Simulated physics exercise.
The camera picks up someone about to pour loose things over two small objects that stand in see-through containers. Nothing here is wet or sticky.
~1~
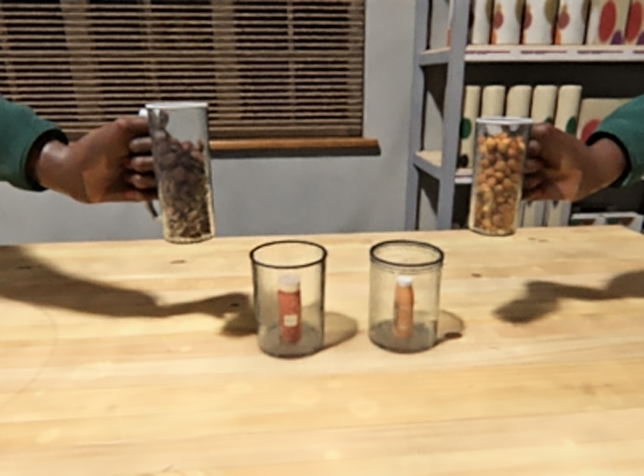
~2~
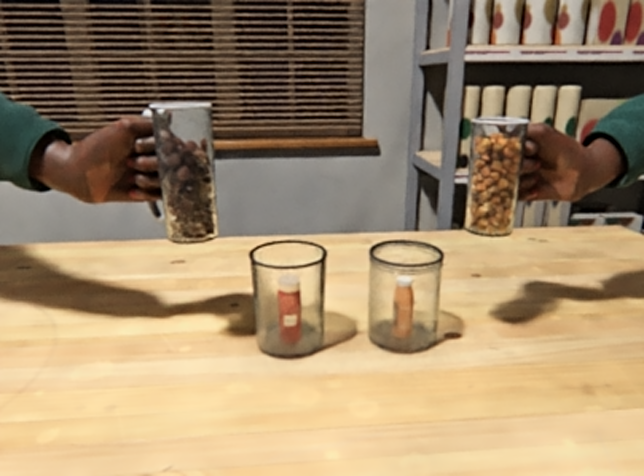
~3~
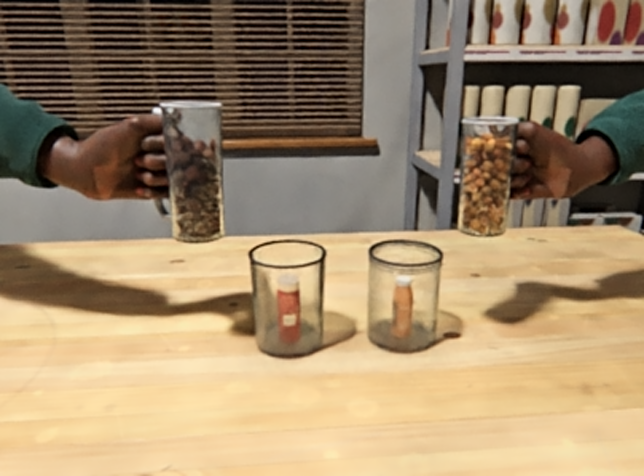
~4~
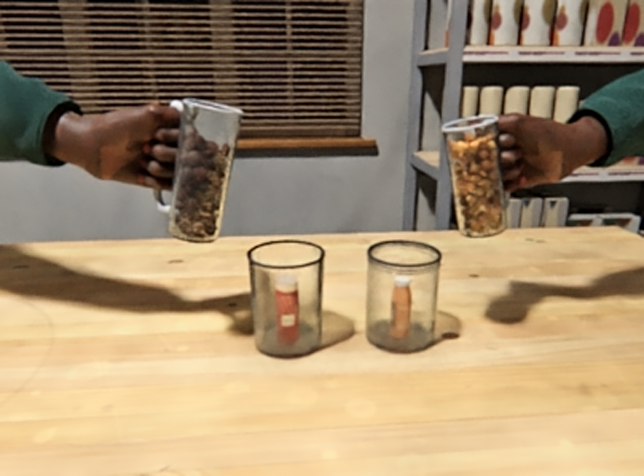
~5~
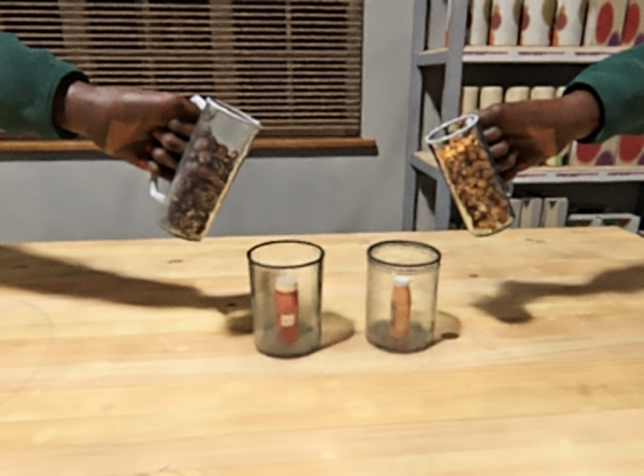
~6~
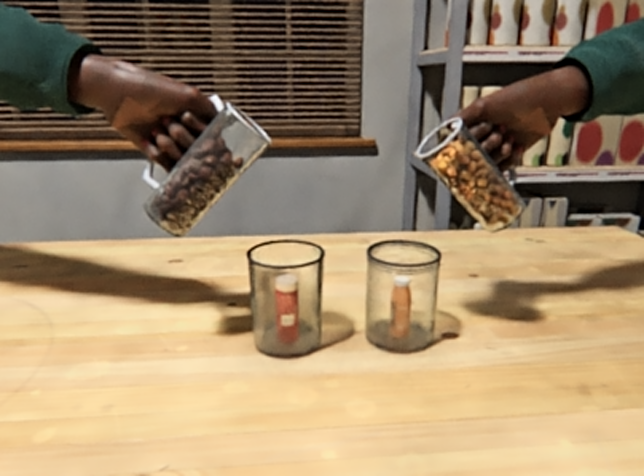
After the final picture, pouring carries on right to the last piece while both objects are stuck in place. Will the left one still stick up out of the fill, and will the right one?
Left: Yes, it sticks up; right: Yes, it sticks up.
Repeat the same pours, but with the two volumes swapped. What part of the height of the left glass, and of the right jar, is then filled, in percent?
I'd say some 50 percent on the left and some 45 on the right.
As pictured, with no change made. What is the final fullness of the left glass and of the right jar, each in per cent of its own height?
I'd say close to 50 on the left side and 45 on the right side.
Then, 0.33 s on from there, left glass empty, all of its cupful still in the cup; right jar empty, all of its cupful still in the cup.
Then, 0.68 s on from there, left glass nearly empty, nearly all of its cupful still in the cup; right jar nearly empty, nearly all of its cupful still in the cup.
Then, 1.10 s on from there, left glass a third full, a small part of its cupful still in the cup; right jar a third full, a small part of its cupful still in the cup.
In the end, left glass half full (surface near (287, 296)), nothing beside it; right jar half full (surface near (401, 298)), one piece on the table; the left thing is still showing; the right thing is still showing.
